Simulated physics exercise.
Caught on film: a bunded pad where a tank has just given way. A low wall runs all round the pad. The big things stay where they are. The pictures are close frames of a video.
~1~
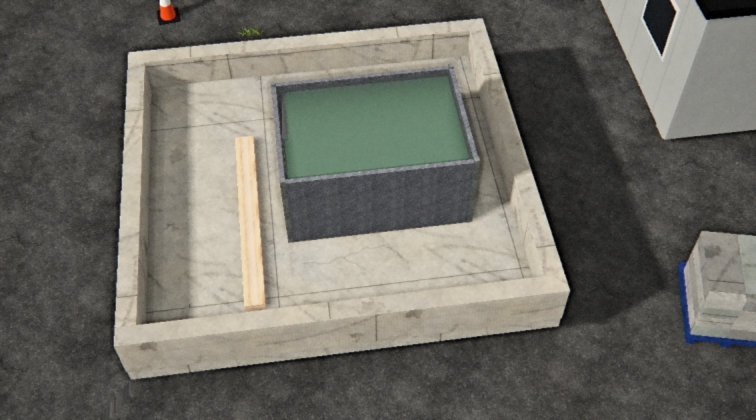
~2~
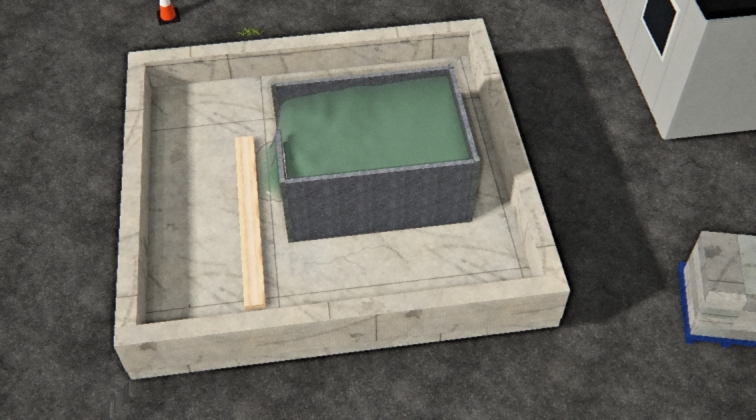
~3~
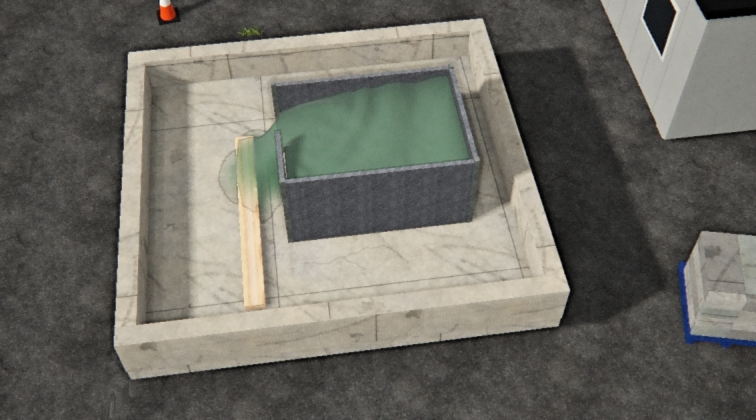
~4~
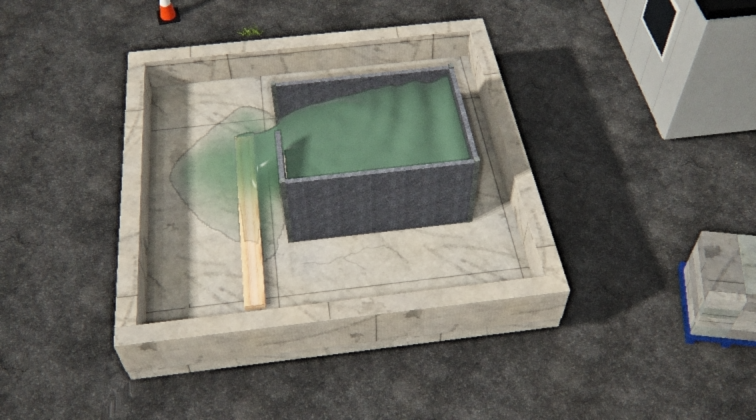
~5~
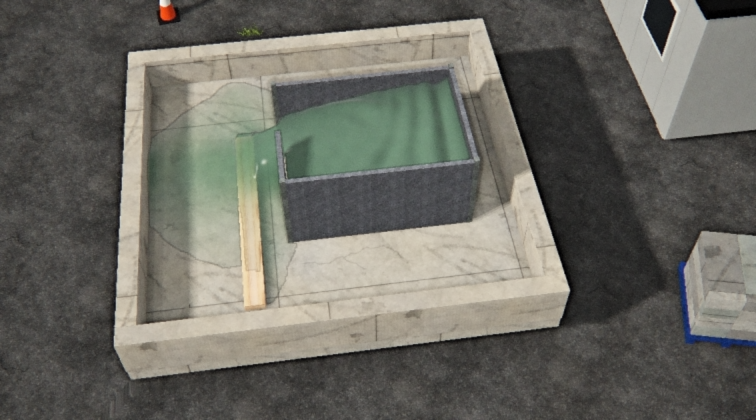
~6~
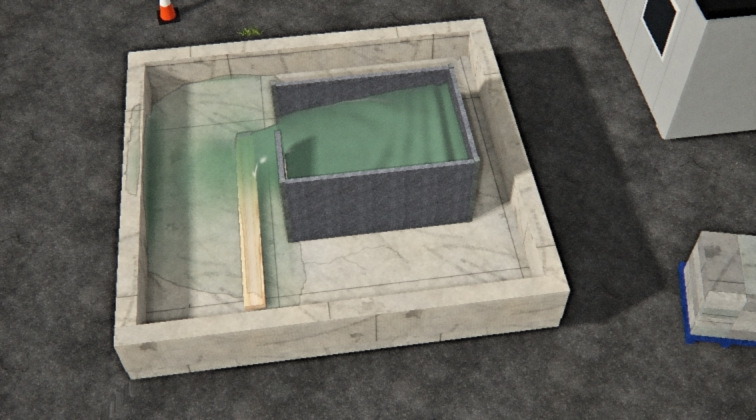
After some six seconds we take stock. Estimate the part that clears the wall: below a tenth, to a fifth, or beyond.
It loses not even a tenth.
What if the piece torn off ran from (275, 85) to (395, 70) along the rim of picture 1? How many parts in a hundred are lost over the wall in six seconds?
Roughly 10 per cent.
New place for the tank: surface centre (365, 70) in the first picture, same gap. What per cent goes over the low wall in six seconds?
About 6 per cent.
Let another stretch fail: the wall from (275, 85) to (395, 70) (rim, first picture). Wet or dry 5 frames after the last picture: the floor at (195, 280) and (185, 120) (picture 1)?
In that order: Clear, awash.
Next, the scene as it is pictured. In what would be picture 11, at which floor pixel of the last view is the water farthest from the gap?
Close to (147, 345).
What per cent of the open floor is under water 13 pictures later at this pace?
Near 70 in a hundred.
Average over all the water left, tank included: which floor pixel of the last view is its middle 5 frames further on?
Roughly at (303, 178).
A moment on, water covers 40 % of the floor; the low wall has let 0 % over.
Next, water covers 45 % of the floor; the low wall has let 1 % over.
Then, water covers 60 % of the floor; the low wall has let 2 % over.
Later, water covers 85 % of the floor; the low wall has let 2 % over.
In the end, water covers 85 % of the floor; the low wall has let 2 % over.
